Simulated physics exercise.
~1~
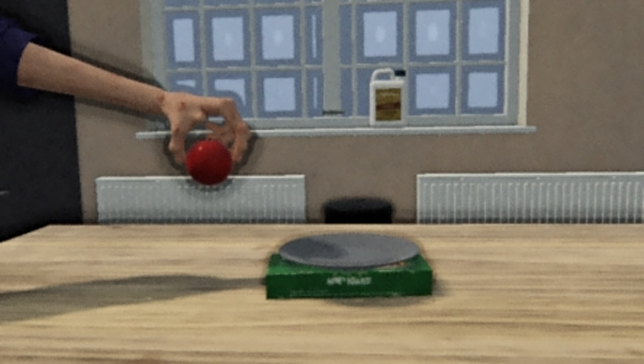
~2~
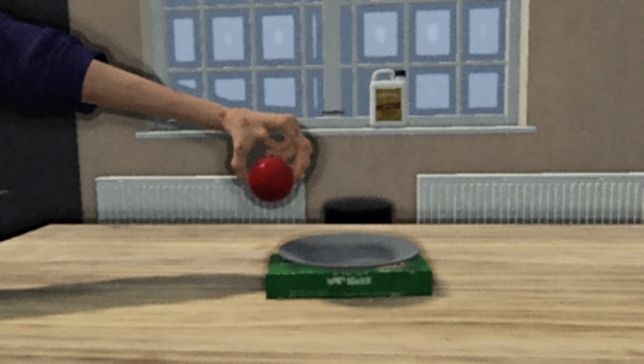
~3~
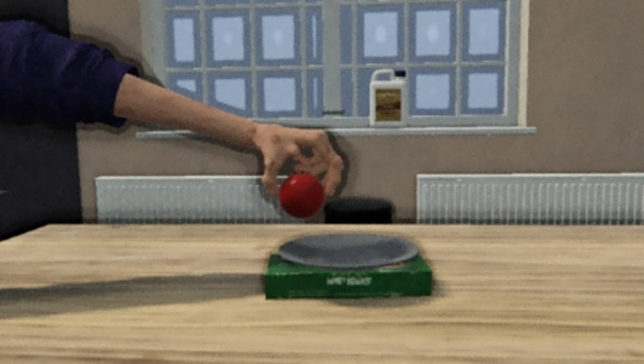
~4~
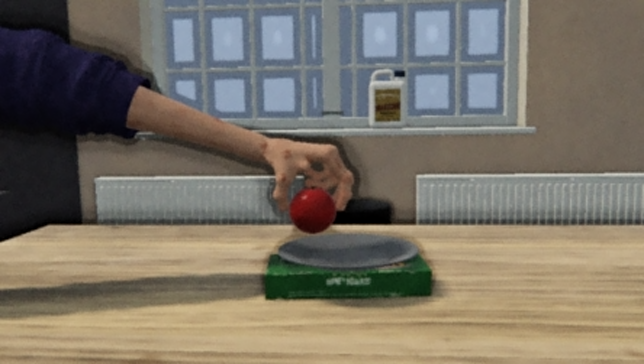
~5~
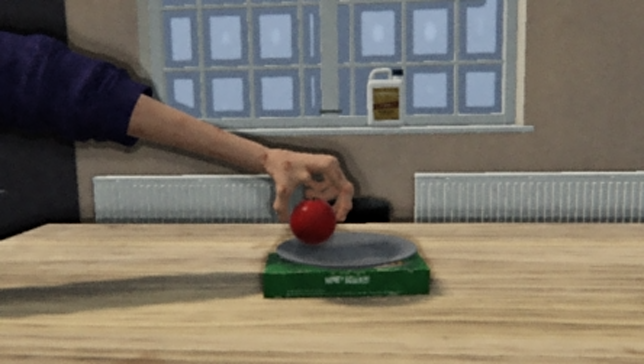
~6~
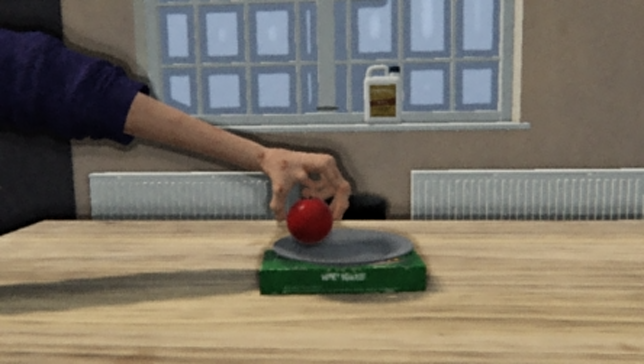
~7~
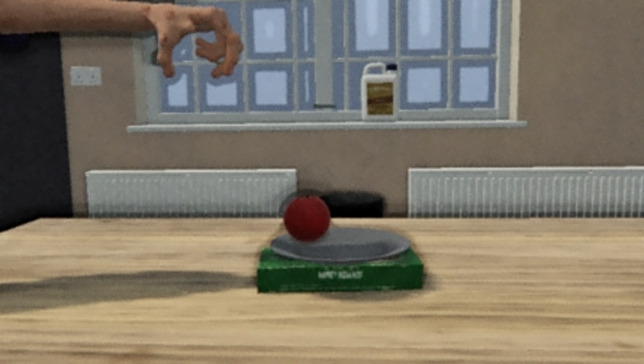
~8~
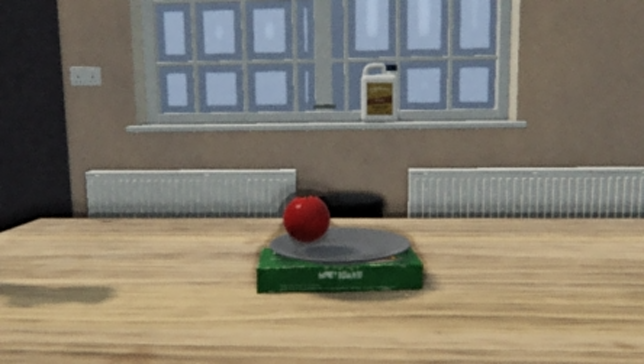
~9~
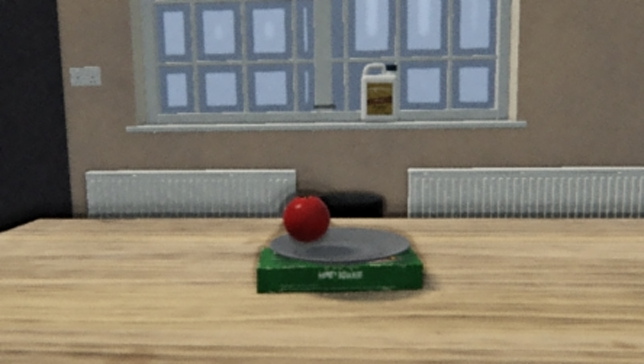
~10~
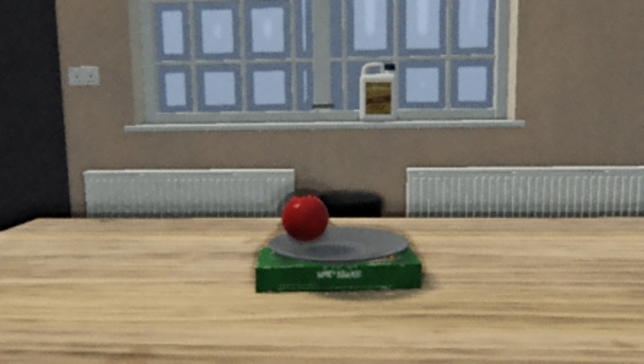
A hand in a dark purple sleeve reaches in from the left, holding a red tomato above a wooden table. A grey plate sits on a flat green packet there, with a window, a white container on its sill and pale radiators along the wall behind, all seen from the front by a slightly swaying camera. The hand carries the tomato right and down, then sets it on the left part of the plate. It lets go and draws back up to the left, out of view. The tomato stays resting on the plate, and the small pile remains standing and still.
